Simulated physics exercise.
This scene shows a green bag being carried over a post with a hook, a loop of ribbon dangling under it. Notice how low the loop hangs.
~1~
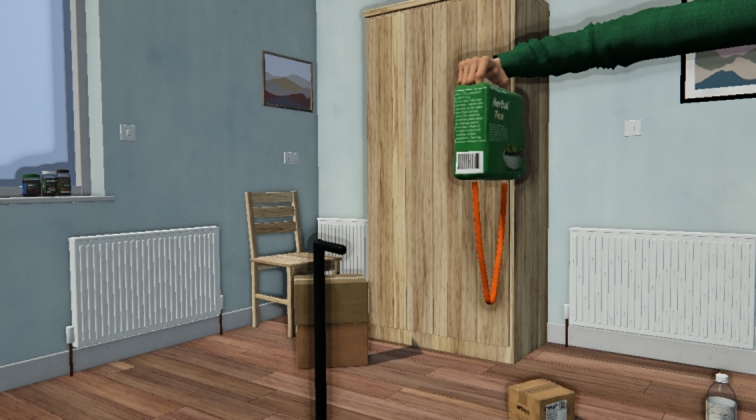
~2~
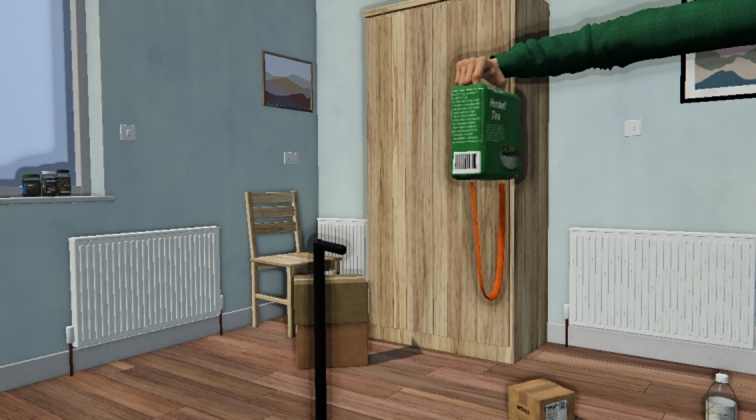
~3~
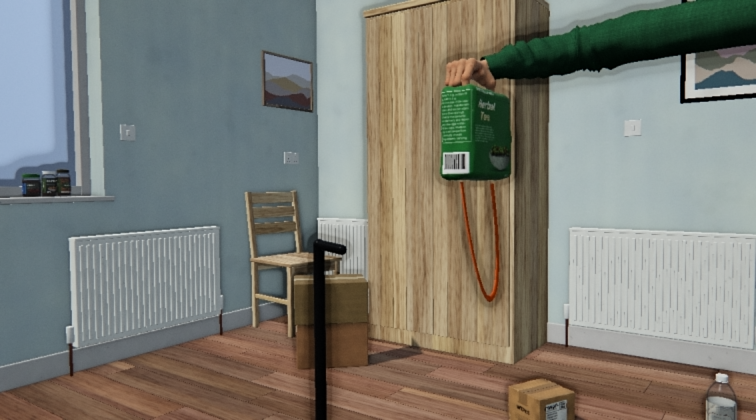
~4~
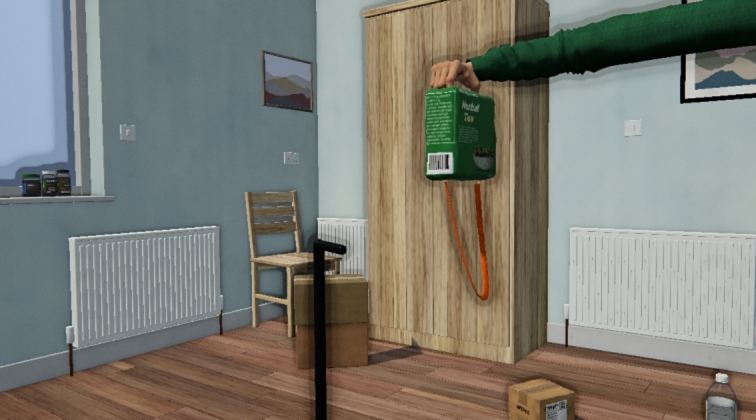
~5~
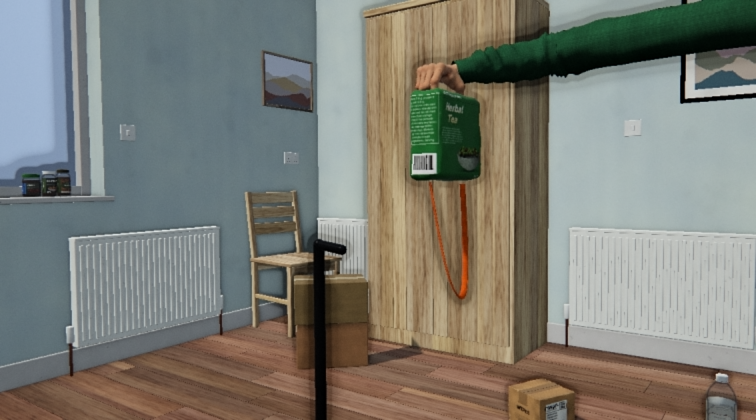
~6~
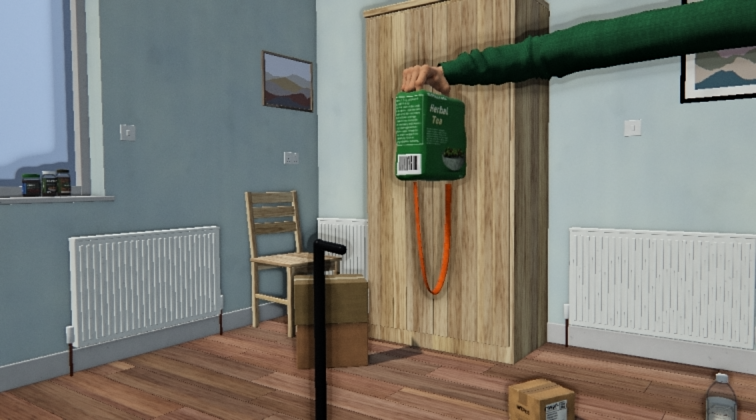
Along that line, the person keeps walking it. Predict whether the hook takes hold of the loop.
The hook takes hold of it.
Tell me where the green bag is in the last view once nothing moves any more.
It finishes at (270, 148).
Then, 0.62 s after the last picture, bag nearing the post near (373, 142).
Then, 1.34 s after the last picture, bag over the post near (314, 145).
At rest, bag past the post near (270, 148); loop tight round the post, hand stopped. The green bag gets caught.
